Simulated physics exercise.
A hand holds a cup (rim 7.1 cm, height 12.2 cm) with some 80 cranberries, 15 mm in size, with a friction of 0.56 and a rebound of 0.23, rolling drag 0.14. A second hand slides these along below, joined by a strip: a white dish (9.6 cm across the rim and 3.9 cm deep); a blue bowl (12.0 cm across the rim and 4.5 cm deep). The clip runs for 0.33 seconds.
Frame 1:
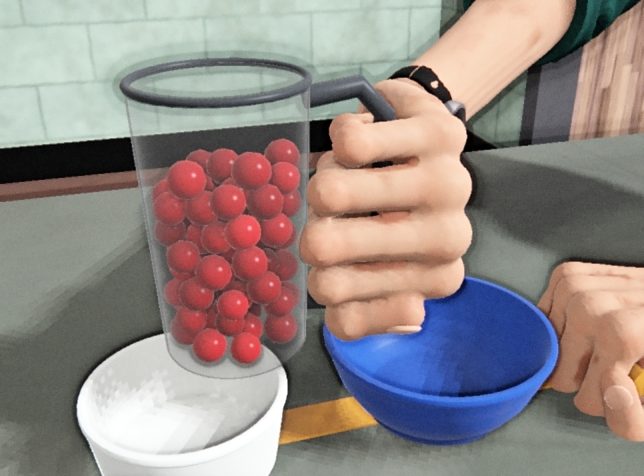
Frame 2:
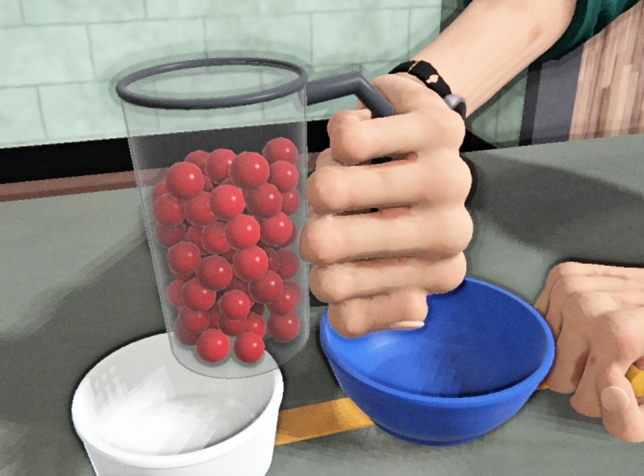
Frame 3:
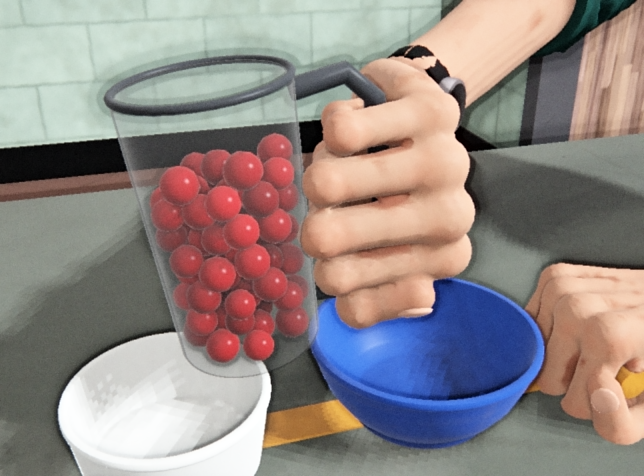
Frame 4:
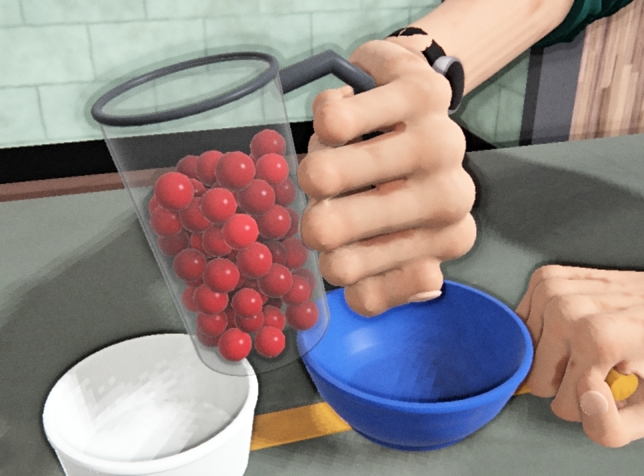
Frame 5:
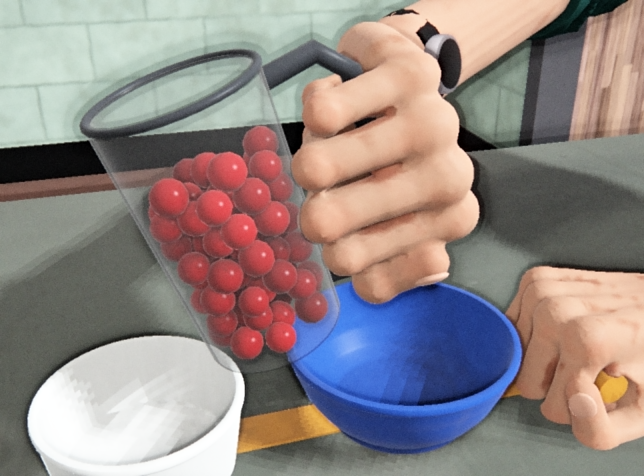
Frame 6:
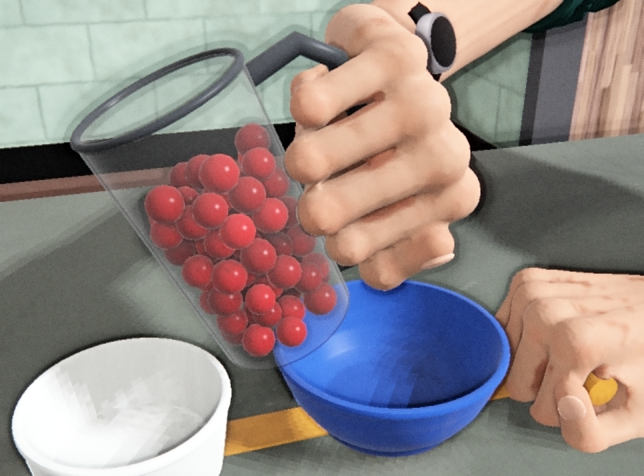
The video shows a hand gradually tilting a clear cup of red berries toward the left above a grey counter, while another hand at the right holds a yellow strip and the white dish and blue bowl slide slightly left.
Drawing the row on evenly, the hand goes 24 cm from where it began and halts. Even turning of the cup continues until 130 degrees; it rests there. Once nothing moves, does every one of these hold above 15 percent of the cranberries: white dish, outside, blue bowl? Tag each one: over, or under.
Tags: White dish - under, outside - under, blue bowl - over.
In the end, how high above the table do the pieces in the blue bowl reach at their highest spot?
5.0 centimetres or so.
Then, 0.74 s after the last picture, tilt 88 degrees; cup 100 %; middle of all pieces on or above the table near (261, 220).
Then, 1.37 s after the last picture, tilt 130 degrees; cup 10 %, blue bowl 90 %; middle of all pieces on or above the table near (120, 409).
Then, 1.94 s after the last picture, tilt 130 degrees; blue bowl 100 %.
Then, 2.48 s after the last picture, tilt 130 degrees; blue bowl 100 %.
In the end, outside 0 %, cup 0 %, blue bowl 100 %, white dish 0 %.
